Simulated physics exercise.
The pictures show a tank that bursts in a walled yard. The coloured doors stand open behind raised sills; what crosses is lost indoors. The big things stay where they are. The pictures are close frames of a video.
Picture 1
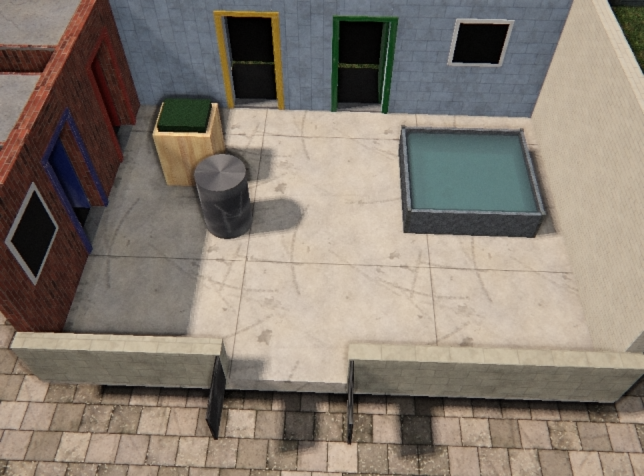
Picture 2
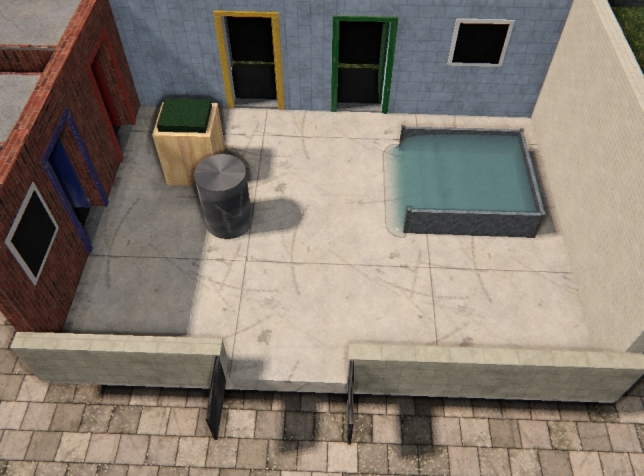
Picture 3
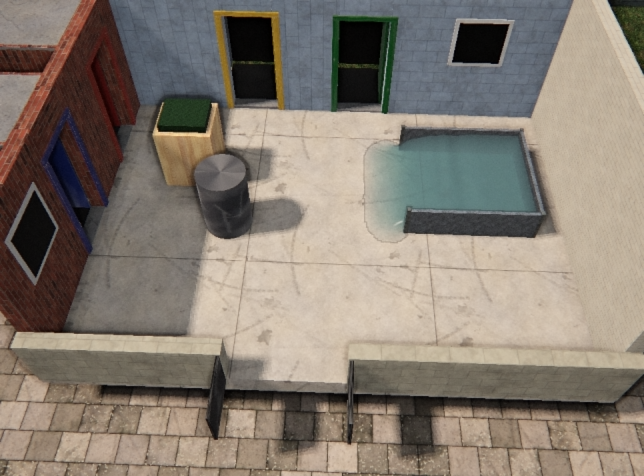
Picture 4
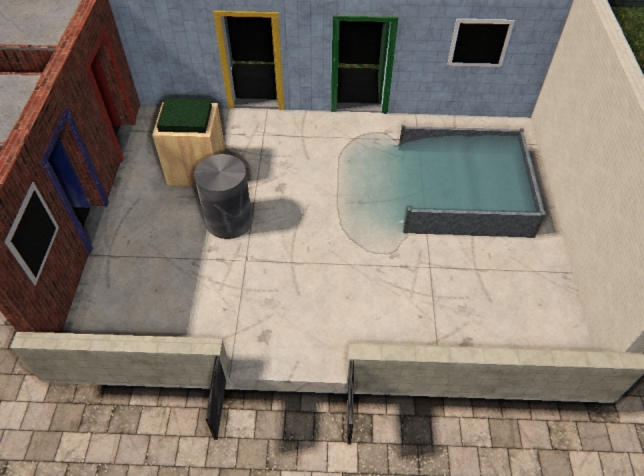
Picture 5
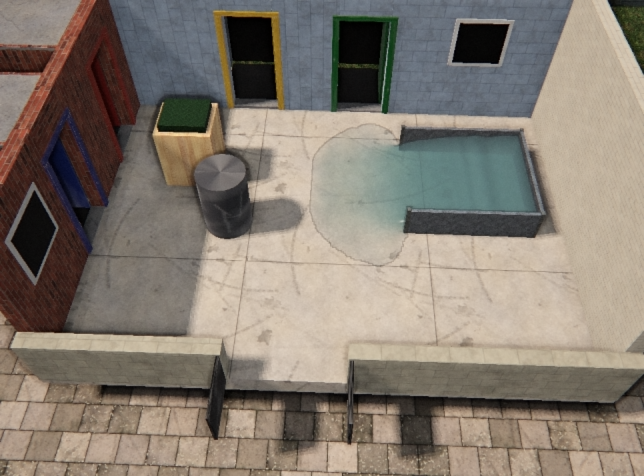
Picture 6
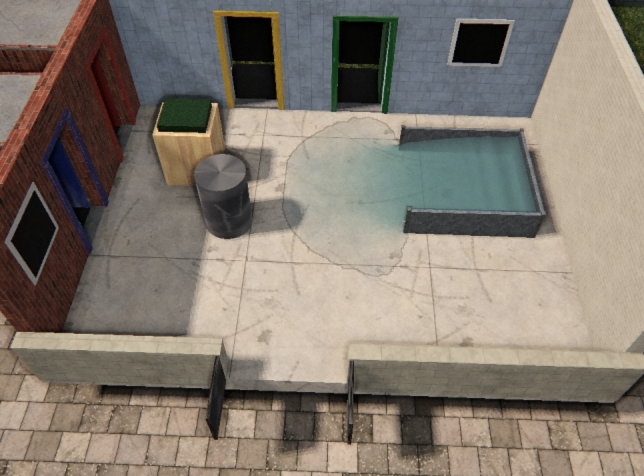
Water burst out through the left side of a raised tank in a walled yard, then spread leftward over the pale paving in a widening, rounded sheet toward the dark barrel and wooden box.
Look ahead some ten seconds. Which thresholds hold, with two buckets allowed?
The blue door takes more than that; the yellow door takes more than that; the red door takes more than that; the green door stays under that.
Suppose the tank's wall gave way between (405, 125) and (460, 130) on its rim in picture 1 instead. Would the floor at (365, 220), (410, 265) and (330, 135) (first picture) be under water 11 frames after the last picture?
One after the other: No water, dry, flooded.
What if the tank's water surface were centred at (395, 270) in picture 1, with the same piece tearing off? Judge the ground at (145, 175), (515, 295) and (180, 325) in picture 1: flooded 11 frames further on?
As listed: No water, dry, under water.
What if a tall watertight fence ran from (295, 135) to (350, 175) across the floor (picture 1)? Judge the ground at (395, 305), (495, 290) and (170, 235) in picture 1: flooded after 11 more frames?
One after the other: Clear, not flooded, dry.
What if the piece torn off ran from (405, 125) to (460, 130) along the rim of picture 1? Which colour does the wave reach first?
I say the green-painted one.
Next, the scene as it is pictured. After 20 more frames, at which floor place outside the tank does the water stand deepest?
Around (148, 111).
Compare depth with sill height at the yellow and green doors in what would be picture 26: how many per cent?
Roughly 190 per cent, then 90 per cent.
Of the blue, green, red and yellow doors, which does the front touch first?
The green one.
A moment on, water covers 30 % of the floor; the blue door not reached, the yellow door not reached, the red door not reached, the green door wet at the sill, nothing in.
Next, water covers 45 % of the floor; the blue door not reached, the yellow door wet at the sill, nothing in, the red door not reached, the green door under two buckets in.
Then, water covers 60 % of the floor; the blue door under two buckets in, the yellow door under two buckets in, the red door under two buckets in, the green door under two buckets in.
Later, water covers 65 % of the floor; the blue door over two buckets in, the yellow door over two buckets in, the red door over two buckets in, the green door under two buckets in.
In the end, water covers 90 % of the floor; the blue door over two buckets in, the yellow door over two buckets in, the red door far over two buckets in, the green door under two buckets in.
